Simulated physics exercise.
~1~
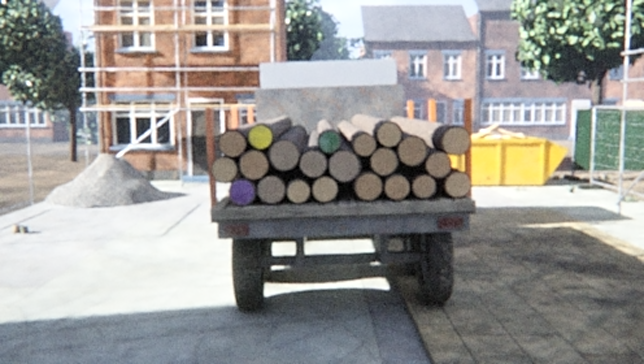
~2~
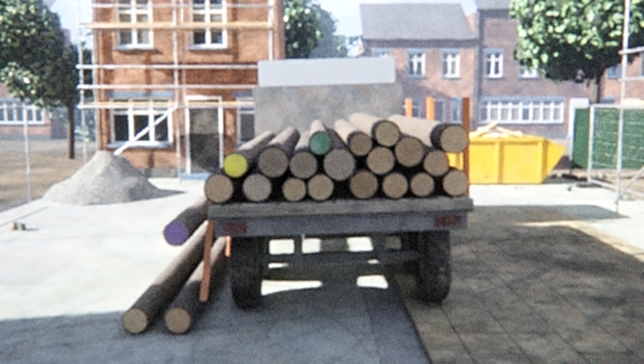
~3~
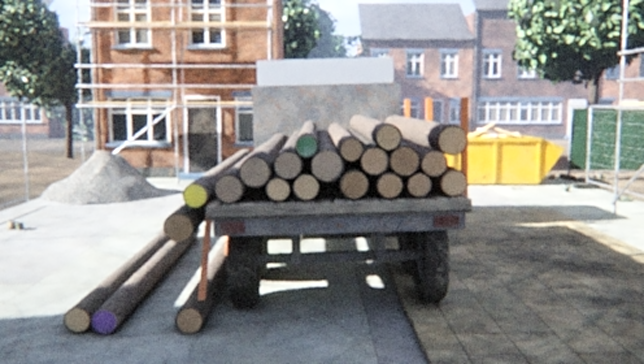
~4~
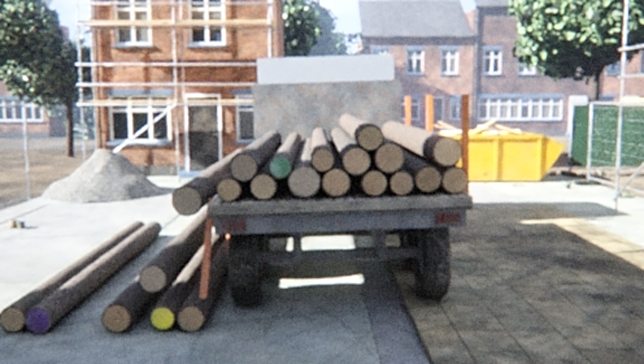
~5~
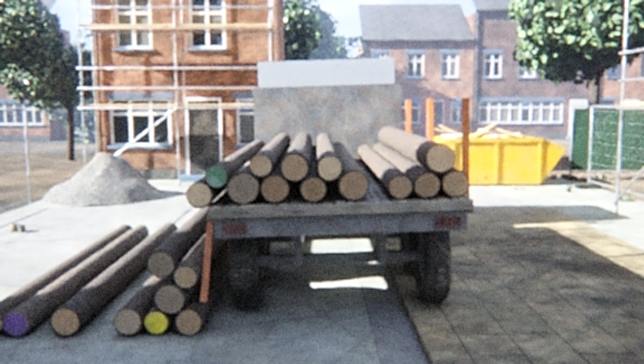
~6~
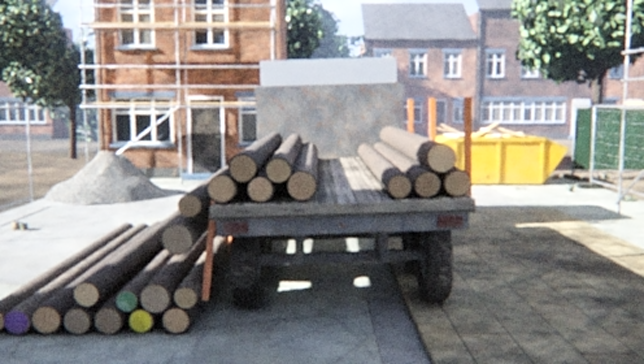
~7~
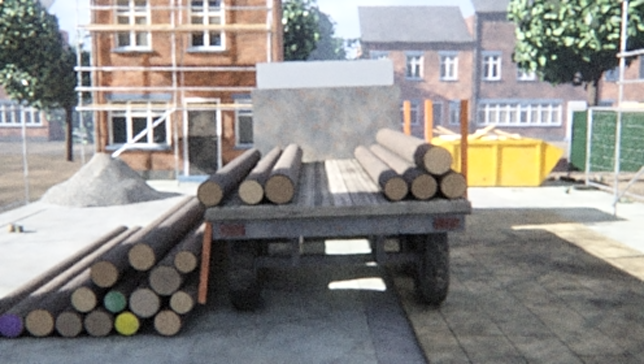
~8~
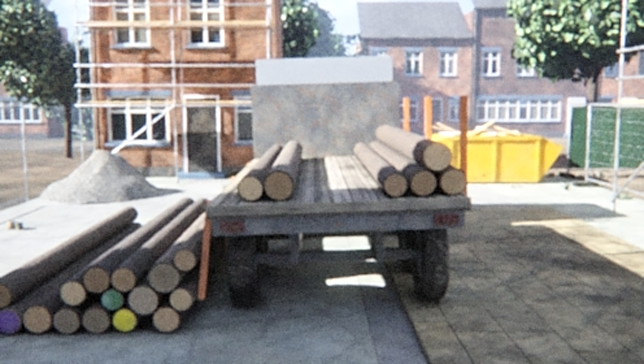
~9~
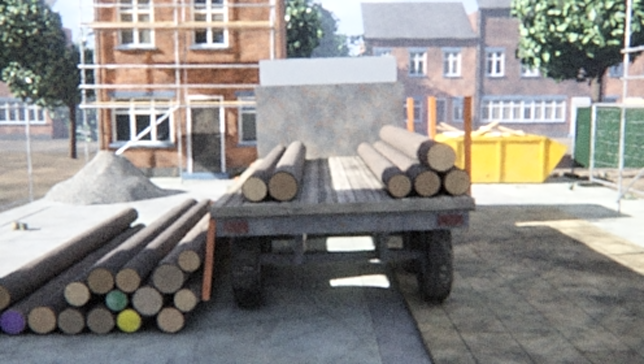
Timber poles stacked on the back of a parked flatbed lorry spilled off its left side when the posts there dropped, the purple-ended one first, then yellow, then green, ending in a heap on the ground while a few poles stayed on the deck.
